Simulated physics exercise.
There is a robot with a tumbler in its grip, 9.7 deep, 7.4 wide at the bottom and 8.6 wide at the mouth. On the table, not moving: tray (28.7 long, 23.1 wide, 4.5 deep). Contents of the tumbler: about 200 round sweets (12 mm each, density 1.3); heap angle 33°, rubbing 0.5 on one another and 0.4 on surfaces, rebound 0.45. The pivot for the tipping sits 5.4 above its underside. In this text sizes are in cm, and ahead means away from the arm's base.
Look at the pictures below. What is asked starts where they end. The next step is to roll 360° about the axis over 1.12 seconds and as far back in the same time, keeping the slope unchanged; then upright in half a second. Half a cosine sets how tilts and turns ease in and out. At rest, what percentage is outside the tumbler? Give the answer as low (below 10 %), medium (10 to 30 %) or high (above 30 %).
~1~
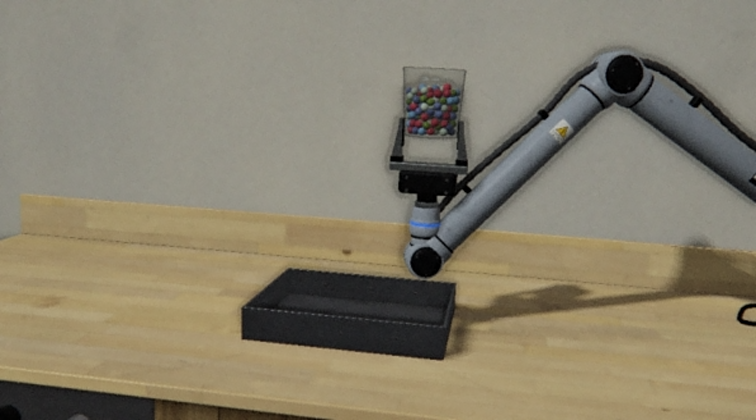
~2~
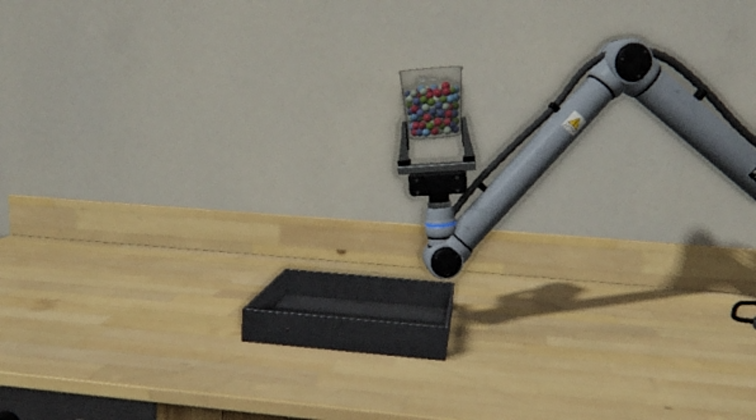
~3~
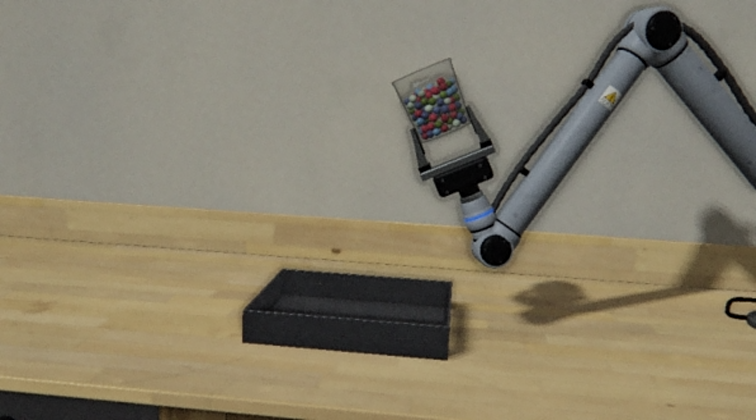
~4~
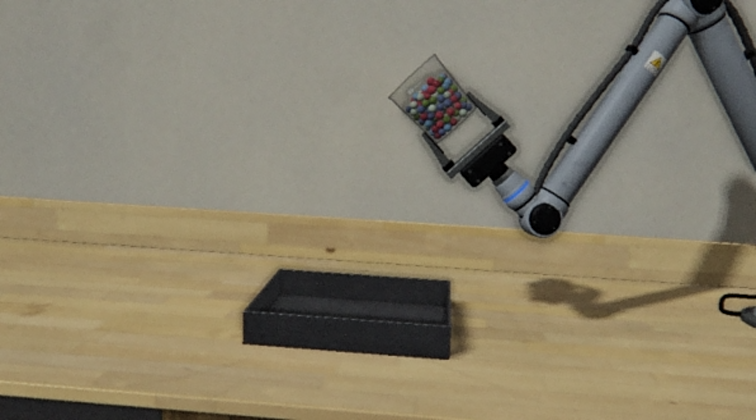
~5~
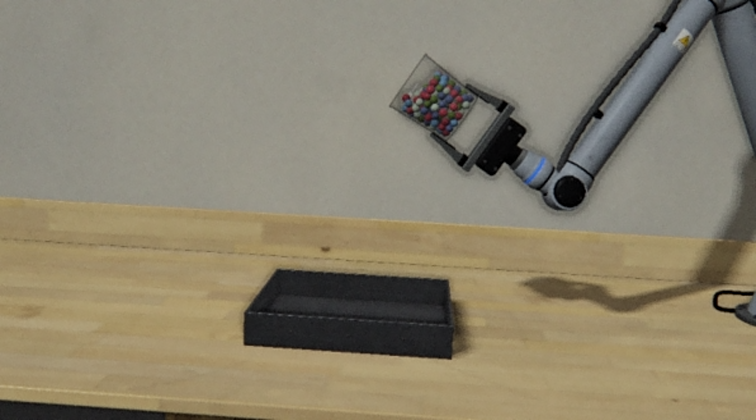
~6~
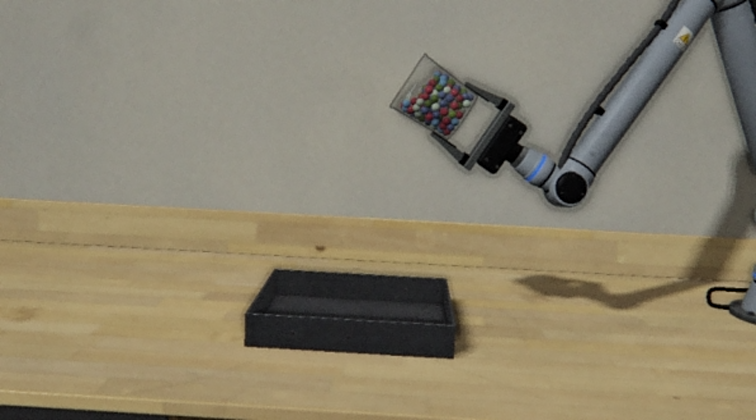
Low, below 10 %.
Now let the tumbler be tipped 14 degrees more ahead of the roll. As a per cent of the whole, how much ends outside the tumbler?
I'd put it at close to 30 per cent.
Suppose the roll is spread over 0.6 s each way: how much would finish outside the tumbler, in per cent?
That would give near 0 in a hundred.
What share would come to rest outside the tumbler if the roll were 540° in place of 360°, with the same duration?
Roughly 0 percent, then.
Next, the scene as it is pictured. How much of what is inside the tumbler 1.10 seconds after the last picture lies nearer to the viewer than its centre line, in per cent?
55 per cent, roughly.
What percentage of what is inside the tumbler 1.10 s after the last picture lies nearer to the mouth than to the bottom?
Near 35 percent is in the half by the mouth.
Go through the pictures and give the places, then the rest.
In the first picture, the tumbler middle at (433, 104), upright; upper third of the load around (434, 95), from x 410 to 455, top at y 90; 195 in the tumbler.
In the second picture, the tumbler middle at (433, 104), tipped 7°; upper third of the load around (434, 95), from x 410 to 455, top at y 85.
In the third picture, the tumbler middle at (434, 103), tipped 25°; upper third of the load around (438, 94), from x 410 to 465, top at y 80.
In the fourth picture, the tumbler middle at (435, 102), tipped 46°; upper third of the load around (441, 92), from x 410 to 470, top at y 75.
In the fifth picture, the tumbler middle at (436, 100), tipped 58°; upper third of the load around (441, 91), from x 405 to 470, top at y 75.
In the sixth picture, the tumbler middle at (436, 100), tipped 59°; upper third of the load around (443, 91), from x 405 to 470, top at y 75; 195 in the tumbler.
Then, 1.10 s on, tipped 59°, highest piece 38 above the table; 195 in the tumbler.
Then, 2.19 s on, tipped 59°, highest piece 38 above the table; 194 in the tumbler, 1 in the tray.
Then, 2.94 s on, upright, highest piece 40 above the table; 194 in the tumbler, 1 in the tray.
Then, 3.64 s on, upright, highest piece 40 above the table; 194 in the tumbler, 1 in the tray.
In the end, 194 in the tumbler, 1 in the tray. That is 1 % outside the tumbler.
